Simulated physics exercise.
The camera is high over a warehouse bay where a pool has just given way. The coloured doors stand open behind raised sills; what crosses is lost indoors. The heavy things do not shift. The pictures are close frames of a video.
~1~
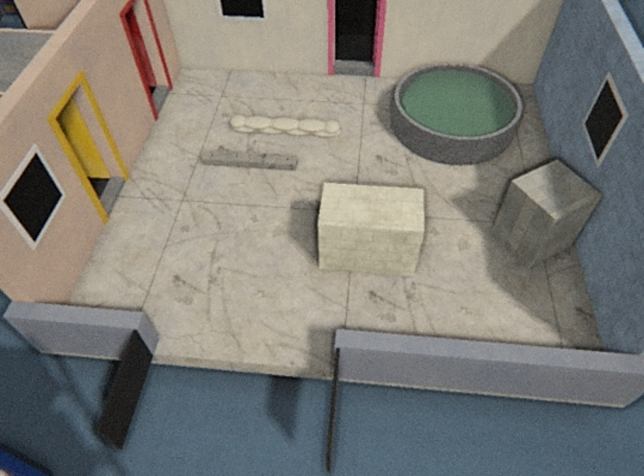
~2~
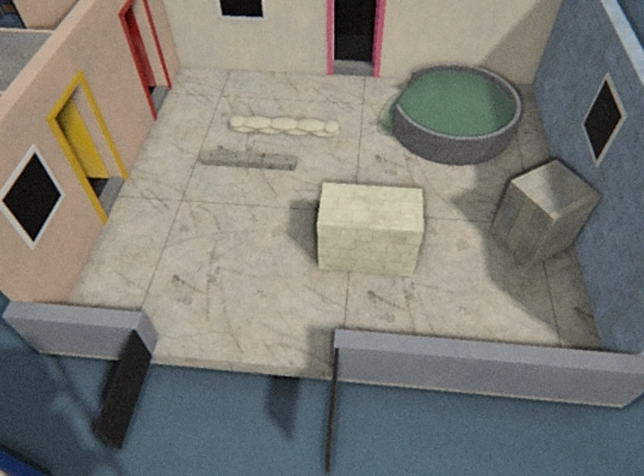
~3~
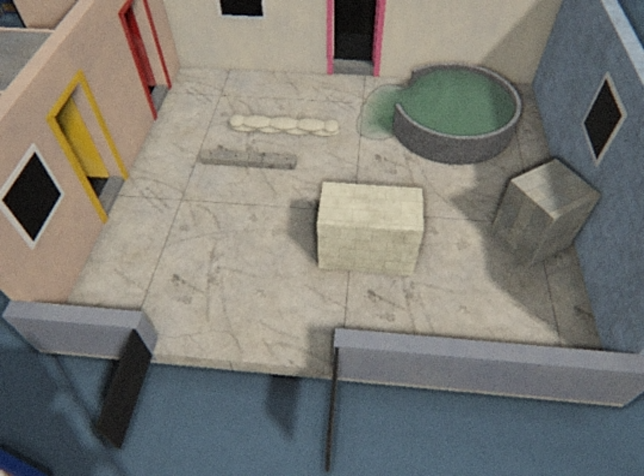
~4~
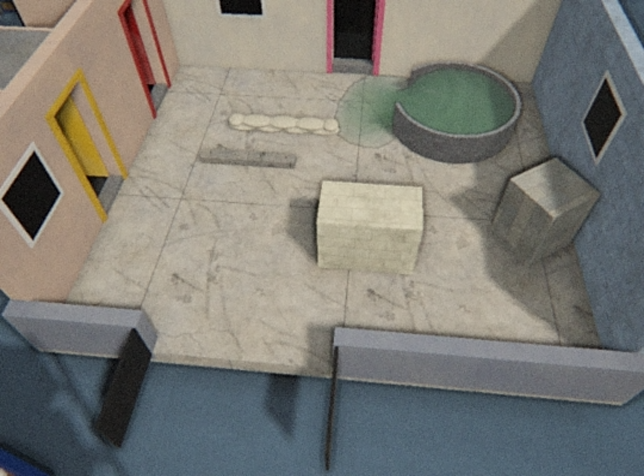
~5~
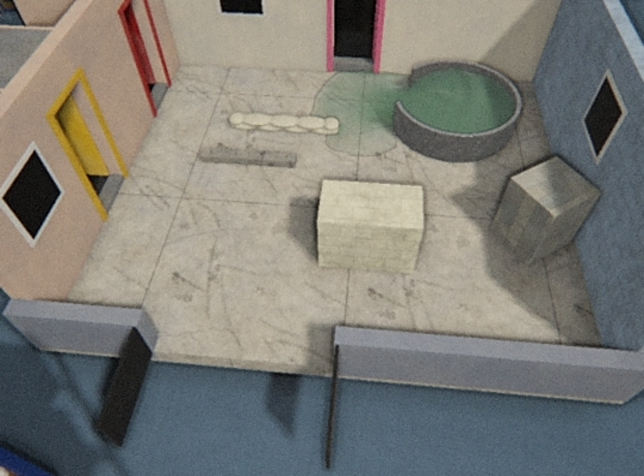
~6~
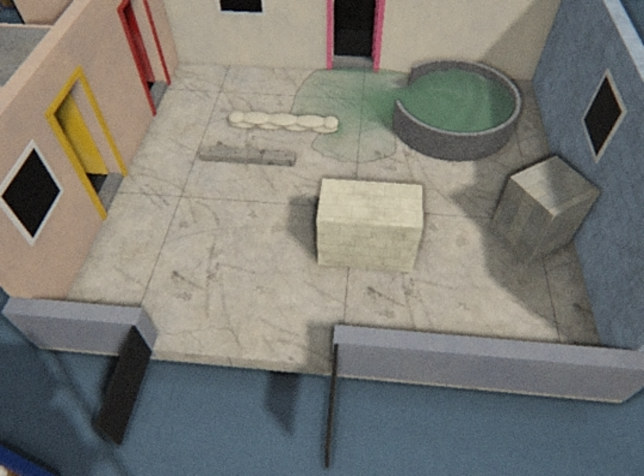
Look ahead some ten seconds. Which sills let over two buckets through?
The pink door holds within the limit; the yellow door holds within the limit; the red door floods.
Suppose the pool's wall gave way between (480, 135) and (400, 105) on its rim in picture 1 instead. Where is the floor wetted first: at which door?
It is the one in yellow.
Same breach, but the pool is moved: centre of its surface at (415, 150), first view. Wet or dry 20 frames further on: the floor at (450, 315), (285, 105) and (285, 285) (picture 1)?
In turn: No water, no water, free of water.
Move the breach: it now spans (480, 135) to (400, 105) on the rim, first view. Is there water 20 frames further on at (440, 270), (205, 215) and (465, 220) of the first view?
In that order: Under water, awash, covered.
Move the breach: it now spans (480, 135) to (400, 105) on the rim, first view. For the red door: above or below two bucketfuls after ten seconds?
Red takes less.
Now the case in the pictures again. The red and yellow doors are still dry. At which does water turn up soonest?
It is the door marked red.
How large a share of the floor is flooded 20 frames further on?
About 30 per cent.
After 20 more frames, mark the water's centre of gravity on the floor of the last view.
Near (330, 109).
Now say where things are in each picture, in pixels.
Still water in the round pool at (457, 102), in the first picture.
The front is at (386, 132), out from the gap at (397, 106), in the second picture.
Water pours out at (397, 106) and has run to (367, 135), in the third picture.
The front is at (339, 130), out from the gap at (397, 106), in the fourth picture.
Water pours out at (397, 104) and has run to (316, 123), in the fifth picture.
Water pours out at (397, 103) and has run to (294, 121), in the sixth picture.
A moment on, water covers 20 % of the floor; the pink door wet at the sill, nothing in, the yellow door not reached, the red door not reached.
Next, water covers 25 % of the floor; the pink door wet at the sill, nothing in, the yellow door not reached, the red door wet at the sill, nothing in.
Then, water covers 30 % of the floor; the pink door under two buckets in, the yellow door not reached, the red door over two buckets in.
Later, water covers 55 % of the floor; the pink door under two buckets in, the yellow door wet at the sill, nothing in, the red door far over two buckets in.
In the end, water covers 70 % of the floor; the pink door under two buckets in, the yellow door wet at the sill, nothing in, the red door far over two buckets in.
